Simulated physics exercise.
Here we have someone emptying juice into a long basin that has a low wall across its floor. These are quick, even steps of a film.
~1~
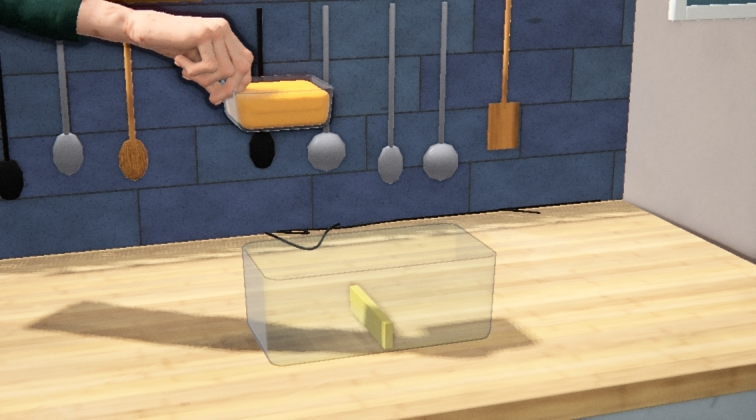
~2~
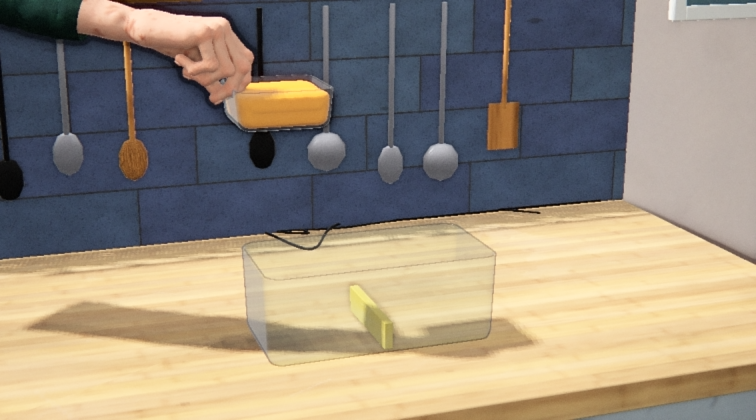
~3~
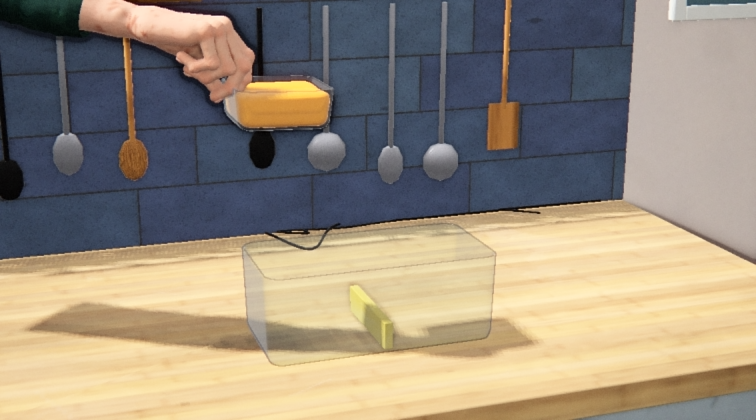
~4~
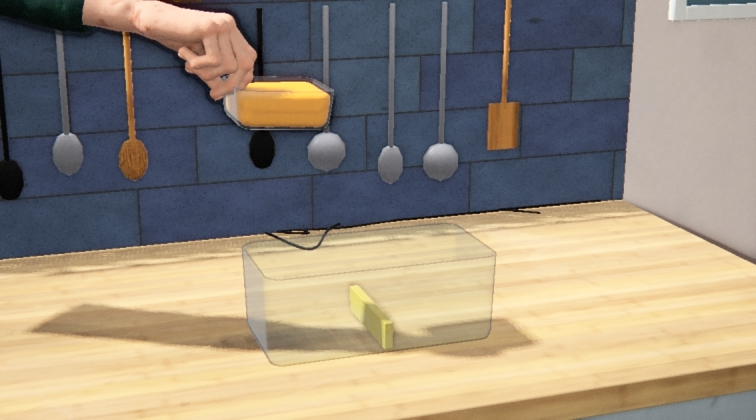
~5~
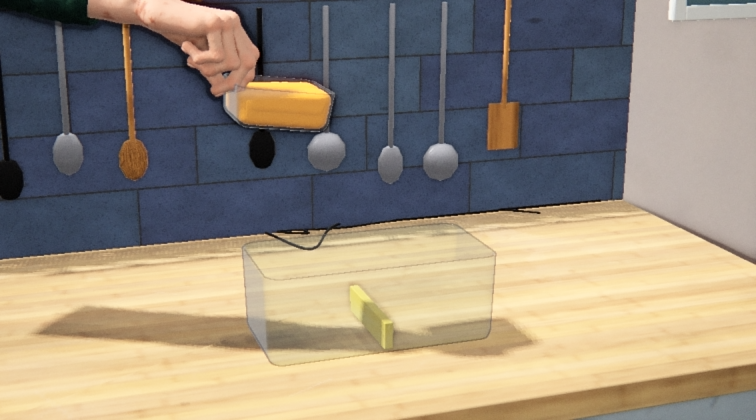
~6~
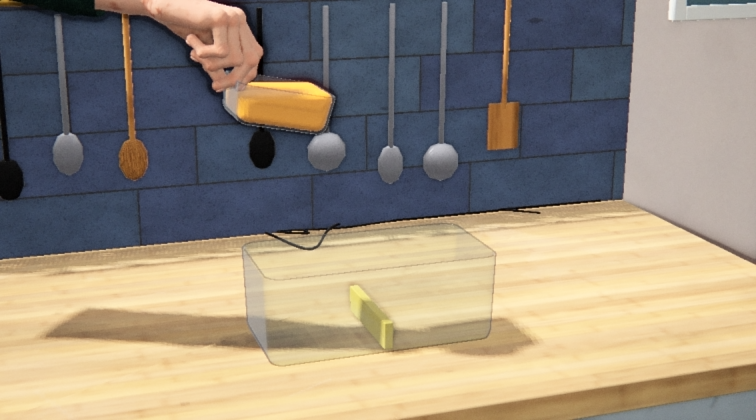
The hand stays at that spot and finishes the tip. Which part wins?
The right section gets the most.
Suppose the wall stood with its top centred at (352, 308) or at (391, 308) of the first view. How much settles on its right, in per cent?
In turn 75 and 35 in a hundred.
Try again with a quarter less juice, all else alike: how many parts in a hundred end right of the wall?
About 55 per cent.
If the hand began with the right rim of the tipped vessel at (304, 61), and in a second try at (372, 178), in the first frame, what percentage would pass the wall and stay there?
In turn 50 and 85 in a hundred.
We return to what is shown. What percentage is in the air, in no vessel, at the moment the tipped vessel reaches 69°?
Some 45 per cent.
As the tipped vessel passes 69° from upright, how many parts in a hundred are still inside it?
Roughly 20 in a hundred.
A moment on, the tilt is 69° and 22 per cent is still to pour, 4 is left of the wall and 27 right of it.
Next, the tilt is 109° and 1 per cent is still to pour, 25 is left of the wall and 67 right of it.
Then the tilt is 121° and 0 per cent is still to pour, 30 is left of the wall and 68 right of it.
Later the tilt is 121° and 0 per cent is still to pour, 30 is left of the wall and 68 right of it.
In the end 30 per cent lies left of the wall, 68 right of it and 2 outside.
